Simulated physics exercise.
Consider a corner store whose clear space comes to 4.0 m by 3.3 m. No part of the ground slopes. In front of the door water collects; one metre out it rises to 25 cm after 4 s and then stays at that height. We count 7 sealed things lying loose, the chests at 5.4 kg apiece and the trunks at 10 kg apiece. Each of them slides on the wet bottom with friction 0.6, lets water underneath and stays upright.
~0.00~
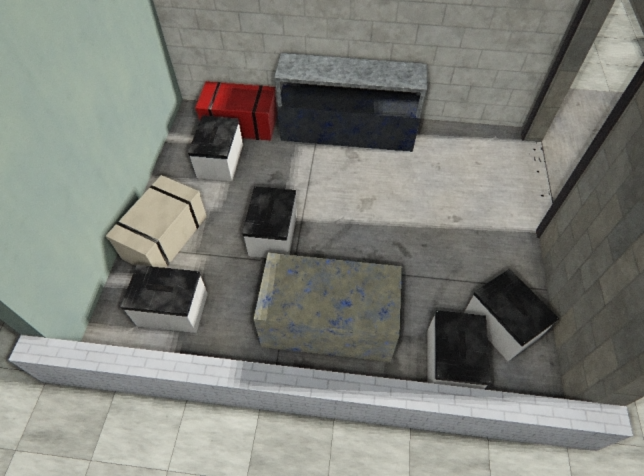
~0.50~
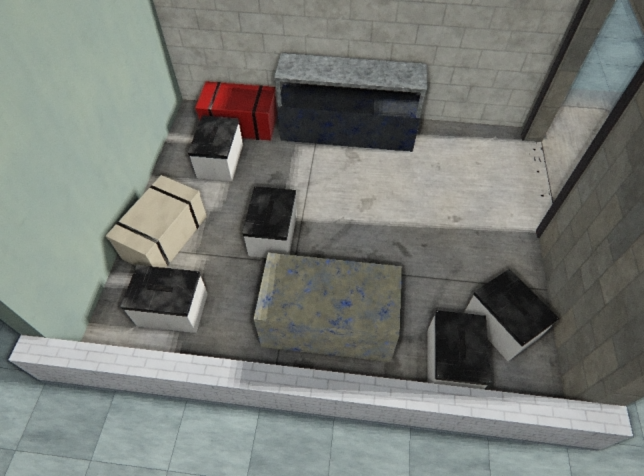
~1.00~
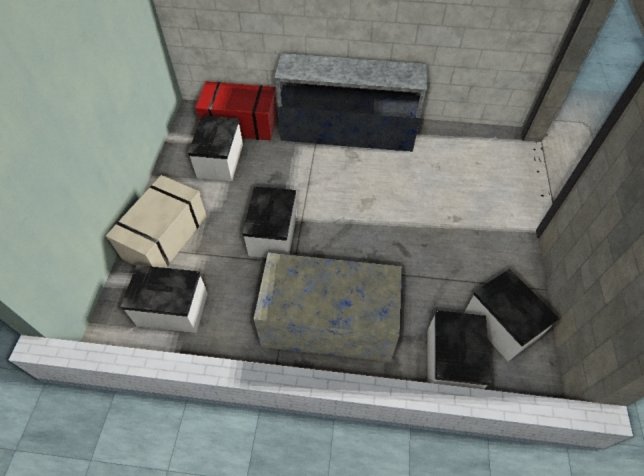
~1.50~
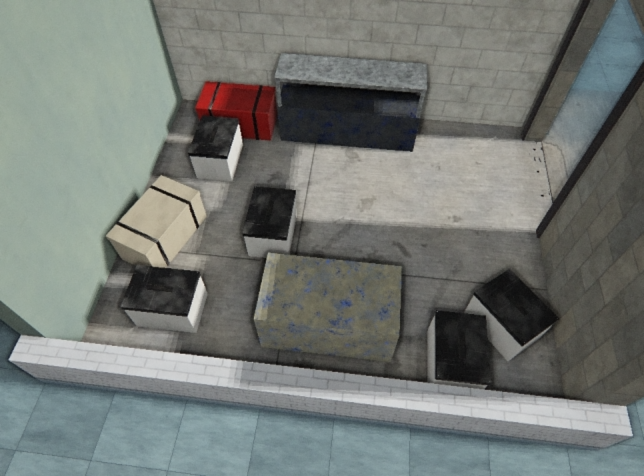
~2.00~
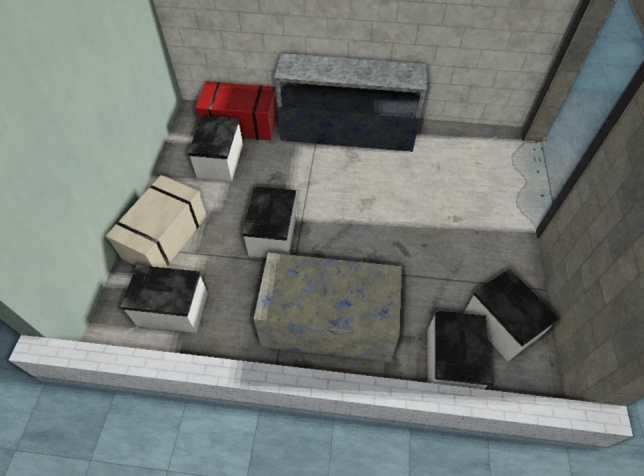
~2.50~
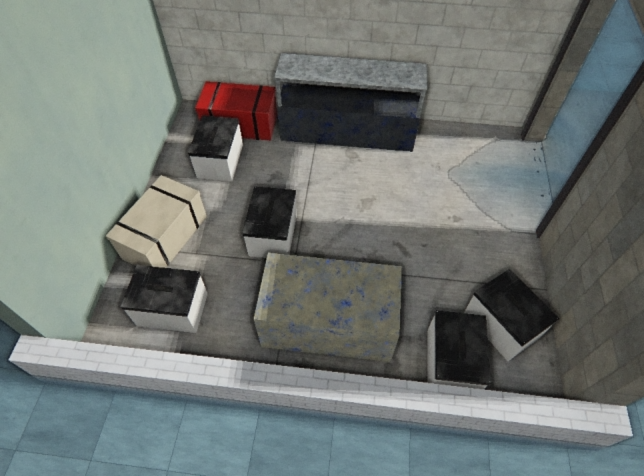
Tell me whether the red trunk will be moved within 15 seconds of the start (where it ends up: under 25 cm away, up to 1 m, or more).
Watch - it'll glide a little way.
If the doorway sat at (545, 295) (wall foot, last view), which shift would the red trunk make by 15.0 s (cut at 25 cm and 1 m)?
By then the red trunk has hardly changed position.
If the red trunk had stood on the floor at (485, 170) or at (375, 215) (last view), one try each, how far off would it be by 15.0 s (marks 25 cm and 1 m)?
Respectively, it ends up distant and ends up distant.
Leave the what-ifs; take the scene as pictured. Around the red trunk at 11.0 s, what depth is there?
About 17 cm.
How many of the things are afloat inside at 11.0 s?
By my count, 7.
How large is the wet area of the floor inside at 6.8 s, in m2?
Wet area: Approx. 11.0 m2.
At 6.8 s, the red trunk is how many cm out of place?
Displacement near 10 cm.
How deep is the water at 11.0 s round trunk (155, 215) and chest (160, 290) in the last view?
19 and 17 cm.
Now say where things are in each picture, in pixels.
In the first picture, the red trunk at (236, 97) rests on the ground; 0.0 m2 under water; 0 of 7 have shifted.
In the second picture, the red trunk at (236, 97), on the bottom; water covers 0.0 m2; 0 of 7 have shifted.
In the third picture, the red trunk at (236, 97) rests on the ground; water covers 0.0 m2; 0 of 7 have shifted.
In the fourth picture, the red trunk at (236, 97), on the bottom; water covers 0.0 m2; 0 of 7 have shifted.
In the fifth picture, the red trunk at (236, 97) rests on the ground; 0.1 m2 under water; 0 of 7 have shifted.
In the sixth picture, the red trunk at (236, 97), on the bottom; 0.8 m2 under water; 0 of 7 have shifted.
After 3.5 s the red trunk is near (236, 97), 0.0 m from its start, aground; 0 afloat.
After 6.8 s the red trunk is near (228, 99), 0.1 m from its start, afloat; 5 afloat.
After 11.0 s the red trunk is near (213, 110), 0.4 m from its start, afloat; 7 afloat.
After 15.0 s the red trunk is near (227, 109), 0.4 m from its start, afloat; 7 afloat.
